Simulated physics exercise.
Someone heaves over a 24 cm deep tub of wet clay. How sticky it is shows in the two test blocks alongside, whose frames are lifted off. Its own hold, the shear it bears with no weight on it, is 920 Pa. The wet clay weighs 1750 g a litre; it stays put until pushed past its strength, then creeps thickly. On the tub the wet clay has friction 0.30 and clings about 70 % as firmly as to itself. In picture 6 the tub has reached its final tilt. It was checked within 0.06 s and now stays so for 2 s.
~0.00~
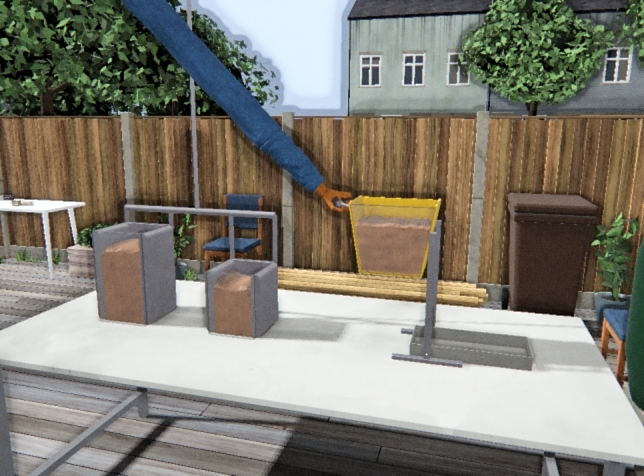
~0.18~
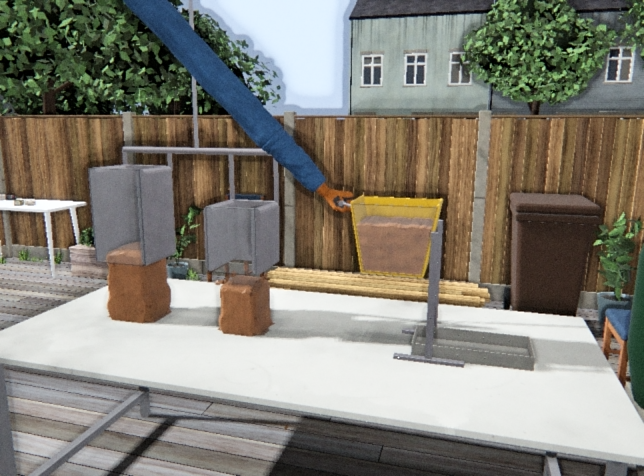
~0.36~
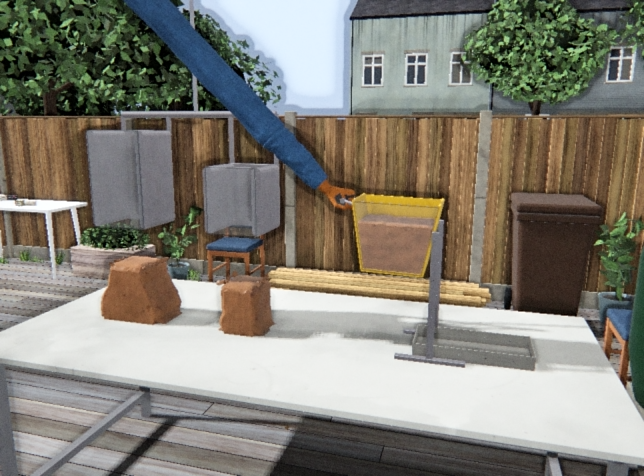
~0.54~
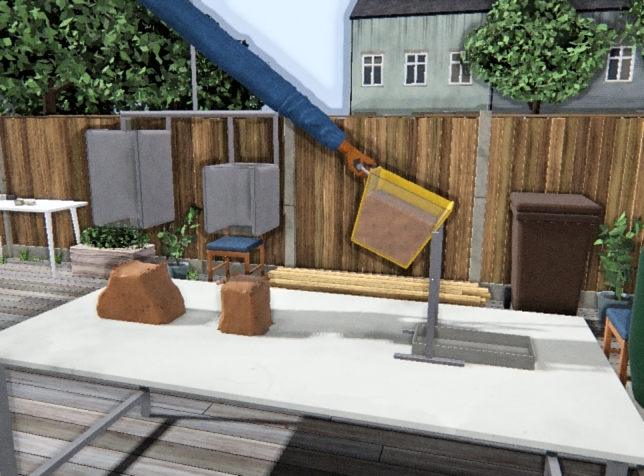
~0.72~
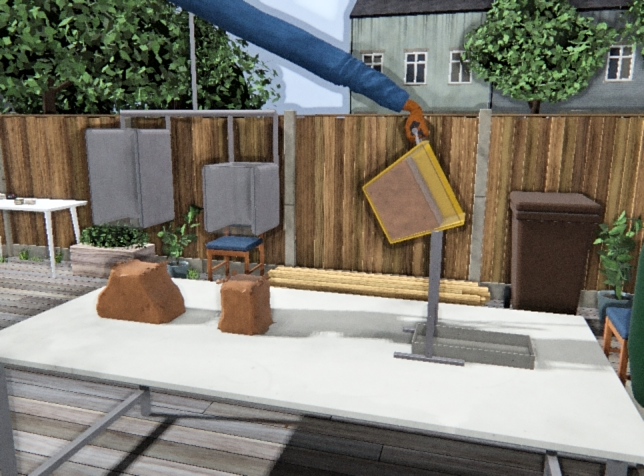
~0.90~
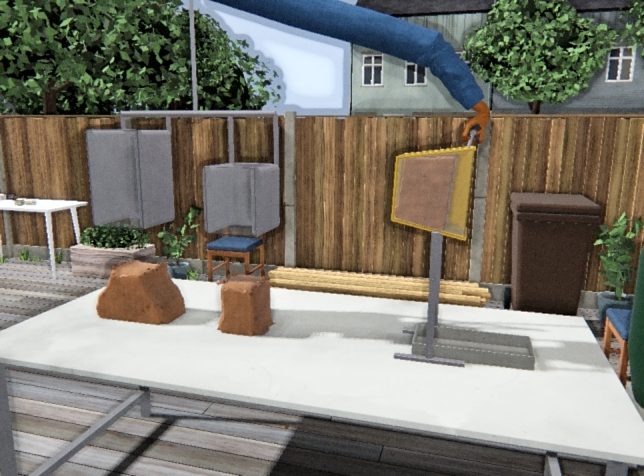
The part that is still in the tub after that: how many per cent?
About 47 %.
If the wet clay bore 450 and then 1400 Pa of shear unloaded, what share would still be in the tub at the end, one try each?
In turn about 40 %, 45 %.
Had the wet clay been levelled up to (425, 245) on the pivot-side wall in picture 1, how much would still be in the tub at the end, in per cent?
It would be near 50 %.
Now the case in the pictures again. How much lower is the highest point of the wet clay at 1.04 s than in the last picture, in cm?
Some 4 cm.
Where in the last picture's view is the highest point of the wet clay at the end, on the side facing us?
Near (420, 195).
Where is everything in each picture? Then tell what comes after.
Handle-side rim at (351, 203), tilt 0 degrees; highest point of the wet clay at (357, 224); test blocks 32 cm, 20 cm high (left to right), in the first picture.
Handle-side rim at (353, 203), tilt 0 degrees; highest point of the wet clay at (359, 224); test blocks 30 cm, 20 cm high (left to right), in the second picture.
Handle-side rim at (355, 201), tilt 2 degrees; highest point of the wet clay at (367, 223); test blocks 24 cm, 20 cm high (left to right), in the third picture.
Handle-side rim at (372, 172), tilt 24 degrees; highest point of the wet clay at (367, 195); test blocks 22 cm, 20 cm high (left to right), in the fourth picture.
Handle-side rim at (424, 144), tilt 61 degrees; highest point of the wet clay at (403, 161); test blocks 22 cm, 20 cm high (left to right), in the fifth picture.
Handle-side rim at (475, 151), tilt 92 degrees; highest point of the wet clay at (444, 158); test blocks 22 cm, 20 cm high (left to right), in the sixth picture.
By 1.04 s, the tub is at 93 degrees and holds 99 %.
By 1.21 s, the tub is at 93 degrees and holds 68 %.
By 1.38 s, the tub is at 93 degrees and holds 47 %.
By 1.55 s, the tub is at 93 degrees and holds 47 %.
By 2.90 s, at the end, the tub is at 93 degrees and holds 47 %.
